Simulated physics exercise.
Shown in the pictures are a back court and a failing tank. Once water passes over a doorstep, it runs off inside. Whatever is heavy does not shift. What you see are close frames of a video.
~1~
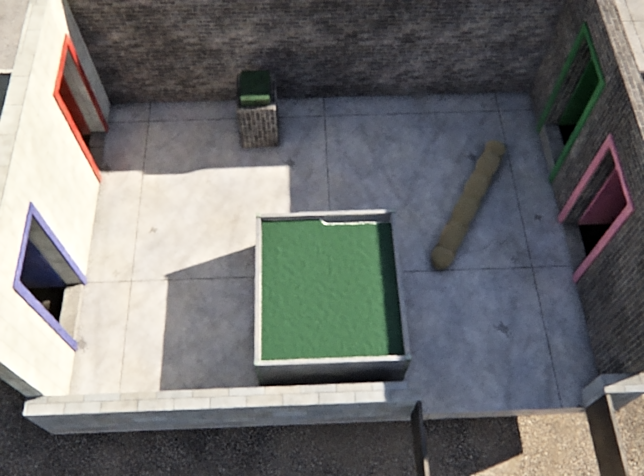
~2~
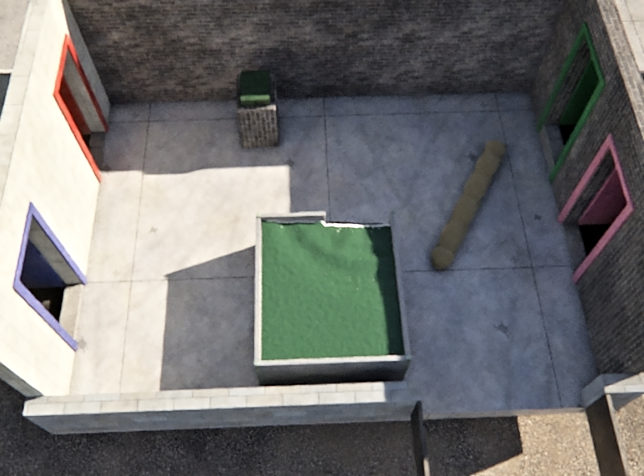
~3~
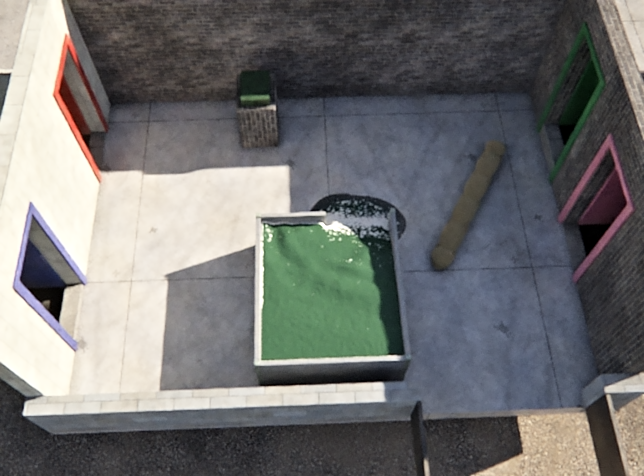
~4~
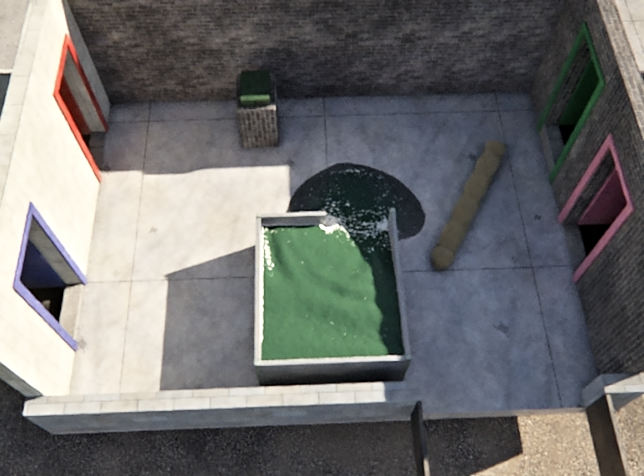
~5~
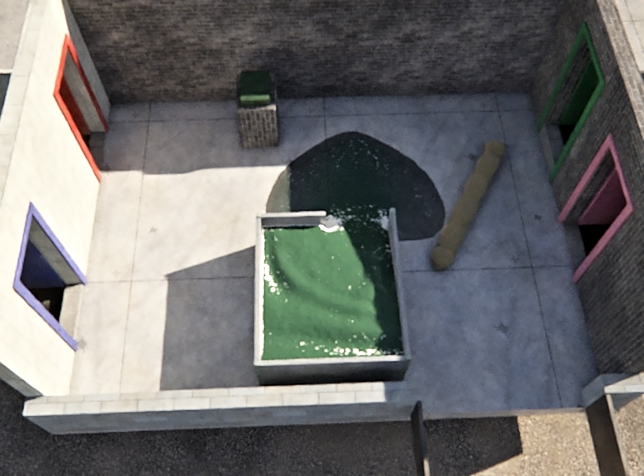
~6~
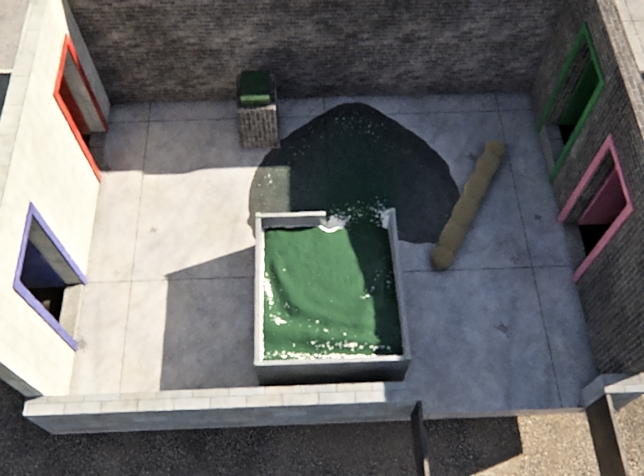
A square tank of green water breaks at its far side, and water spreads across the courtyard.
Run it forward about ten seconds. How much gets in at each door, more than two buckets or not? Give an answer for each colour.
The blue door gets two buckets or less; the red door gets more than two; the green door gets two buckets or less; the pink door gets two buckets or less.
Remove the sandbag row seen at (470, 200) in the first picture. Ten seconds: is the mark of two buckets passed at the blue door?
Record: Blue door is within bounds.
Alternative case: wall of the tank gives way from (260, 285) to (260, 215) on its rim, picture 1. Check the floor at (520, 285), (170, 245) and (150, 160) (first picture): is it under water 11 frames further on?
Sequence: Spared / wetted / wetted.
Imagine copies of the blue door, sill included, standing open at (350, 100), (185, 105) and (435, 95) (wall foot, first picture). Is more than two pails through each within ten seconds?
First crosses the line, second stays short of it, third crosses the line.
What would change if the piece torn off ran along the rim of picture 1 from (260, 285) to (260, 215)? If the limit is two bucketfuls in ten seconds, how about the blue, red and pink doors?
In that case the blue door one breaks the limit, the red door one breaks the limit and the pink door one stays within bounds.
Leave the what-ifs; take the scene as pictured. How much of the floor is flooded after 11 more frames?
Near 35 in a hundred.
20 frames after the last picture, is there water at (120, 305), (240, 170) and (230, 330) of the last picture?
In that order the points end up high and dry, soaked and high and dry.
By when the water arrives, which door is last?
It's the blue-painted one.
A moment on, water covers 25 % of the floor; the blue door not reached, the red door not reached, the green door not reached, the pink door not reached.
Next, water covers 35 % of the floor; the blue door not reached, the red door not reached, the green door not reached, the pink door not reached.
Then, water covers 55 % of the floor; the blue door not reached, the red door over two buckets in, the green door wet at the sill, nothing in, the pink door wet at the sill, nothing in.
Later, water covers 85 % of the floor; the blue door wet at the sill, nothing in, the red door far over two buckets in, the green door wet at the sill, nothing in, the pink door under two buckets in.
In the end, water covers 95 % of the floor; the blue door wet at the sill, nothing in, the red door far over two buckets in, the green door wet at the sill, nothing in, the pink door under two buckets in.
